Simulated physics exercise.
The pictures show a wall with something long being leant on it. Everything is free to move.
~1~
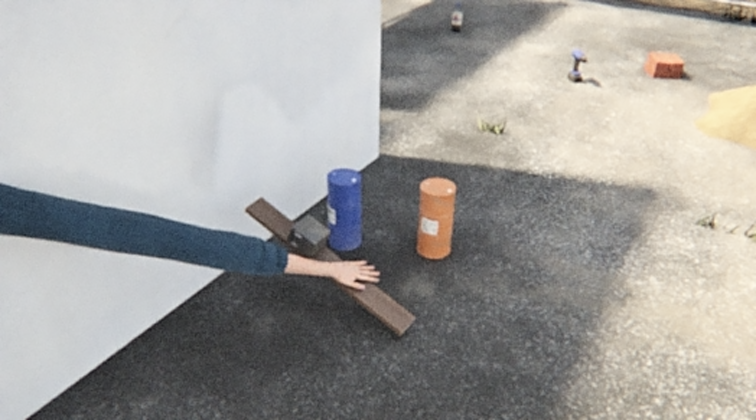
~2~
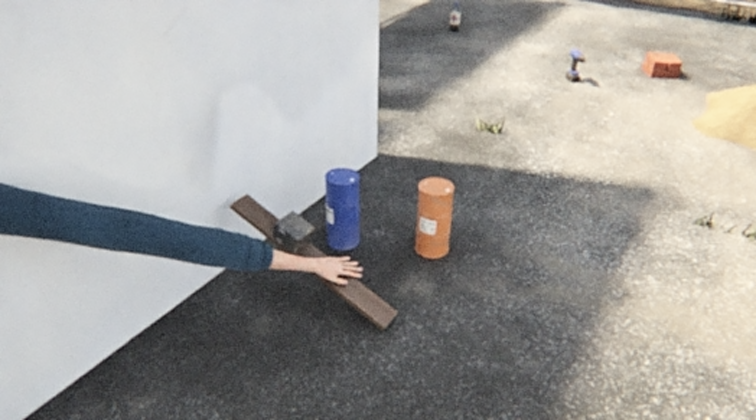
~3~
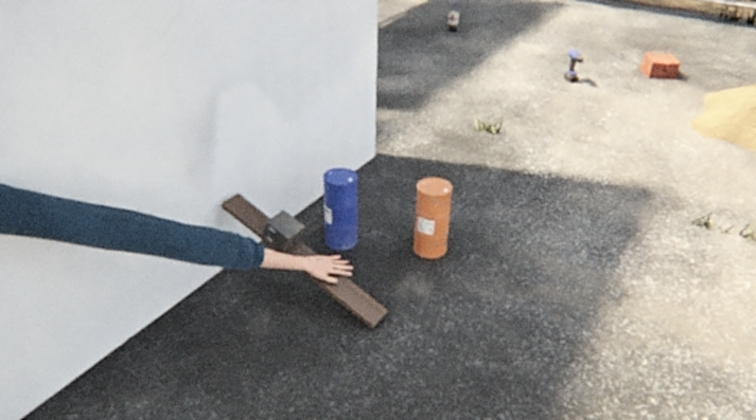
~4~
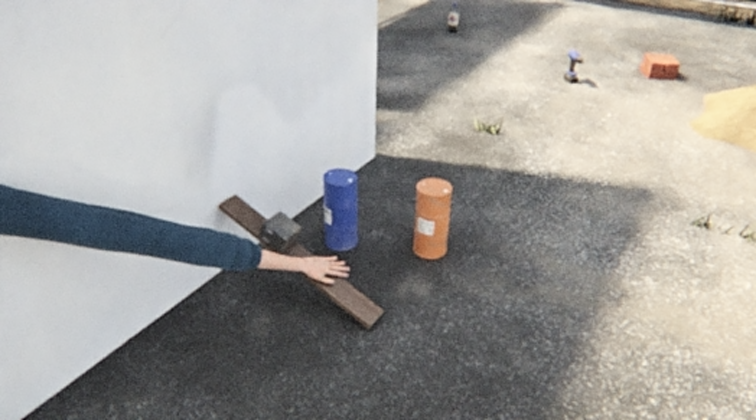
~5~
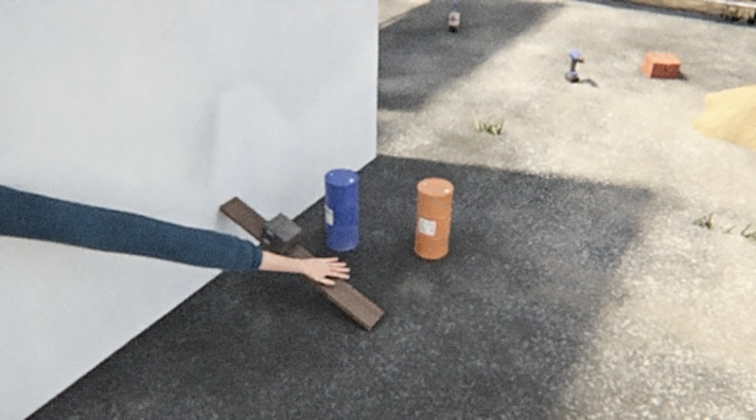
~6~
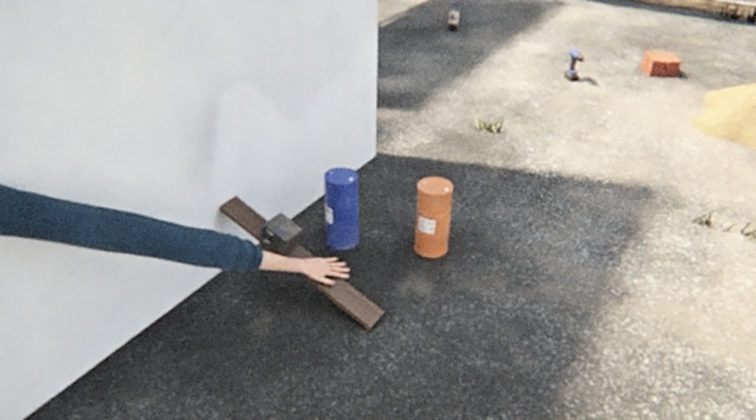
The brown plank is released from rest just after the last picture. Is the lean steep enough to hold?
Outcome: The plank gives way.
Then, 0.20 s later than the last frame, brown plank leaning 4° more than when let go near (302, 266).
Then, 0.30 s later than the last frame, brown plank leaning 17° more than when let go near (306, 284).
Then, 0.40 s later than the last frame, brown plank leaning 22° more than when let go near (307, 291).
When it is over, moved from the start, brown plank; the other 2 as before. End places, in pixels of the last picture, brown plank near (307, 291). The plank slides down.
